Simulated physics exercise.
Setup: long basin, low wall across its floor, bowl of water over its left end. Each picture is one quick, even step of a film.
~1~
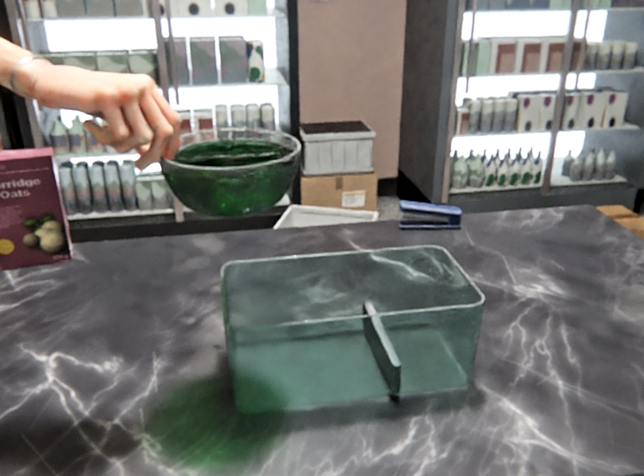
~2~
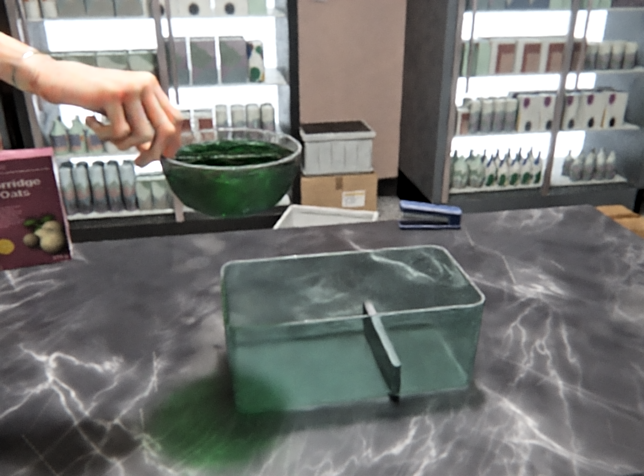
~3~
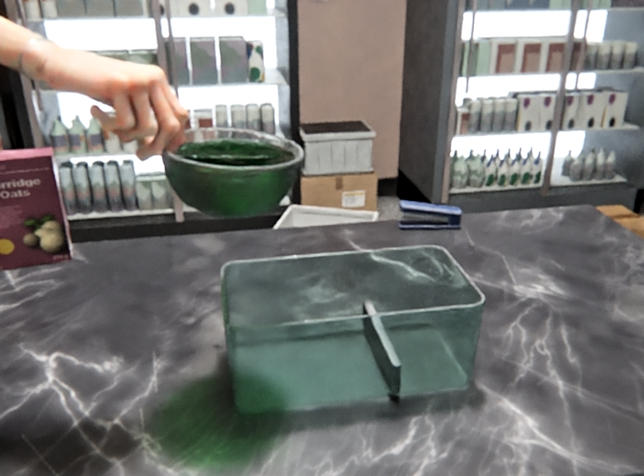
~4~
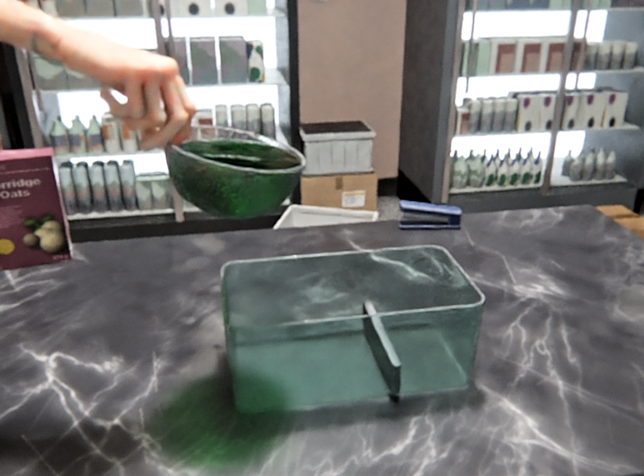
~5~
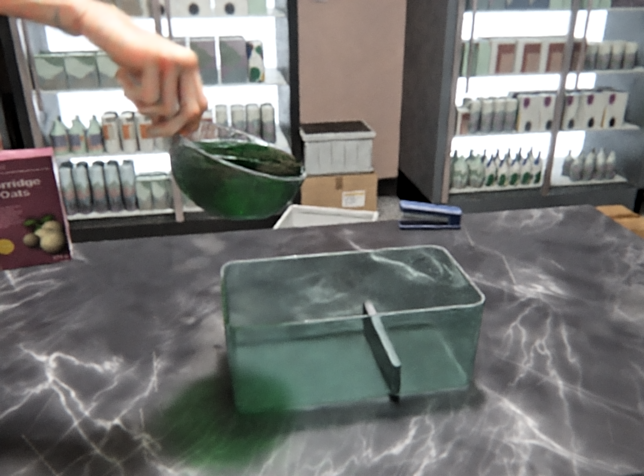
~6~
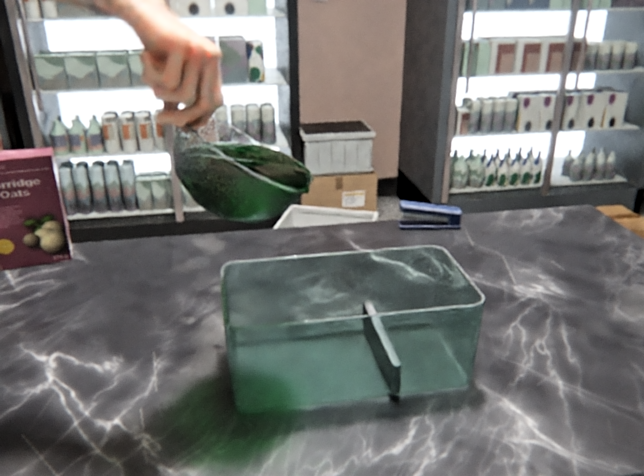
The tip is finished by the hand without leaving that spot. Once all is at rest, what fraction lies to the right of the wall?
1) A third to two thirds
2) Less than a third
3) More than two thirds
2.
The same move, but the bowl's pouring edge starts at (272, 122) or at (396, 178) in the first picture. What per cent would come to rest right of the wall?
The first start yields 15 per cent, the second 75 per cent.
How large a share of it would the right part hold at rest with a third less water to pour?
I'd reckon close to 10 %.
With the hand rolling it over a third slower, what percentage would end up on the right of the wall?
Result: Roughly 10 %.
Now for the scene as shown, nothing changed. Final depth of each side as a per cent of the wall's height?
On the left it is 50 per cent, on the right 10.
A moment on, the bowl is tipped on its side and 14 per cent is still to pour, 37 is left of the wall and 0 right of it.
Next, the bowl is tipped on its side and 1 per cent is still to pour, 90 is left of the wall and 2 right of it.
Then the bowl is tipped on its side and 0 per cent is still to pour, 86 is left of the wall and 10 right of it.
Later the bowl is tipped on its side and 0 per cent is still to pour, 85 is left of the wall and 11 right of it.
In the end 85 per cent lies left of the wall, 11 right of it and 4 outside.
